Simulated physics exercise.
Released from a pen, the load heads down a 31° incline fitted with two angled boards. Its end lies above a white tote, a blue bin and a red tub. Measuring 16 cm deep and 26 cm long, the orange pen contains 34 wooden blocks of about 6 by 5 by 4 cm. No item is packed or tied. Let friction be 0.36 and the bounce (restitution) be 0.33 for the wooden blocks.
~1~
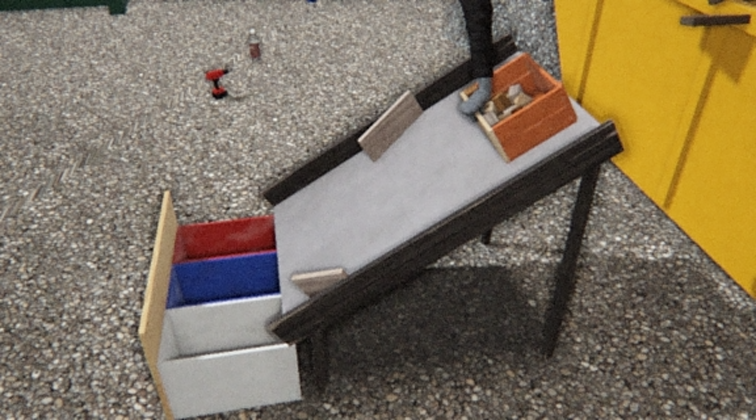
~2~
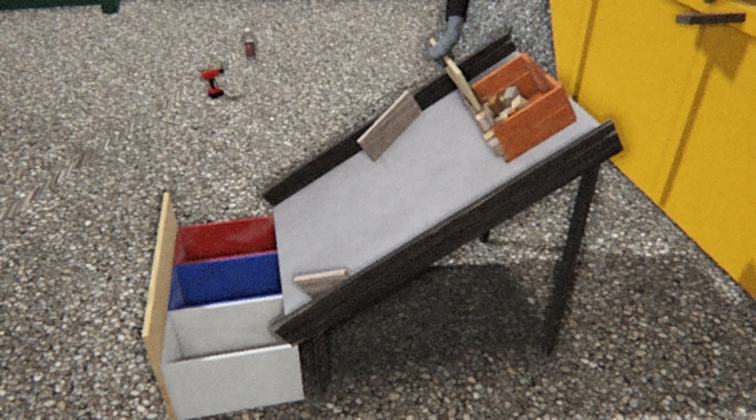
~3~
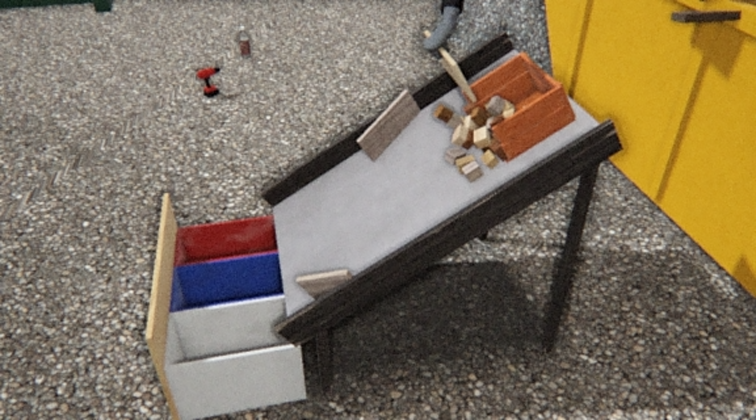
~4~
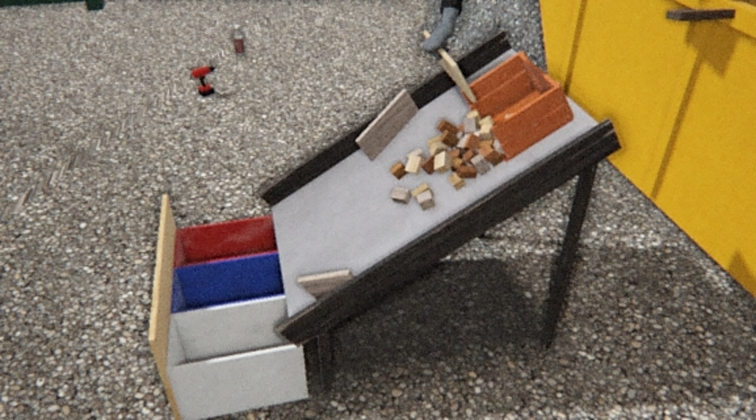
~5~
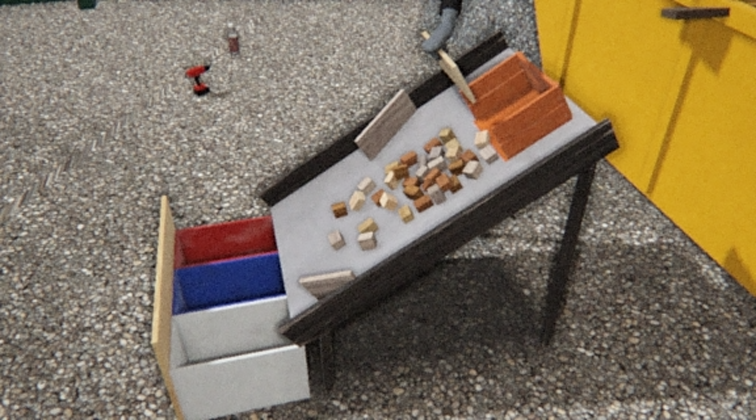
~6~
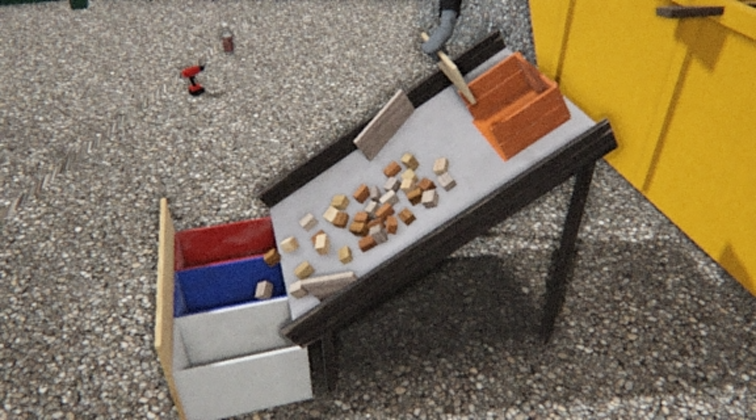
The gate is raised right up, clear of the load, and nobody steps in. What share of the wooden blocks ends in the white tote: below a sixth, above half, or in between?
Result, white tote: One sixth to one half of them.
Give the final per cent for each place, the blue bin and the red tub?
70 and 5 %.
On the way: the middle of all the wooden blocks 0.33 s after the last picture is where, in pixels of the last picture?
Near pixel (246, 293).
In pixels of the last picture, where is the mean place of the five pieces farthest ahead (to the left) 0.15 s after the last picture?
Centre approx. at (227, 320) px.
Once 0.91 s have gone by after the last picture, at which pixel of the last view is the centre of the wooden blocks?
The middle lies close to (208, 343).
Then, 0.15 s after the last picture, 1 in the white tote, 5 in the blue bin, 23 on the slope and 5 in the air.
Then, 0.33 s after the last picture, 6 in the white tote, 12 in the blue bin, 9 on the slope and 7 in the air.
Then, 0.58 s after the last picture, 10 in the white tote, 22 in the blue bin, 1 in the red tub and 1 in the air.
When it is over (0.91 s after the last picture), 10 in the white tote, 23 in the blue bin and 1 in the red tub. Asked share, 10 of 34, 29 per cent.
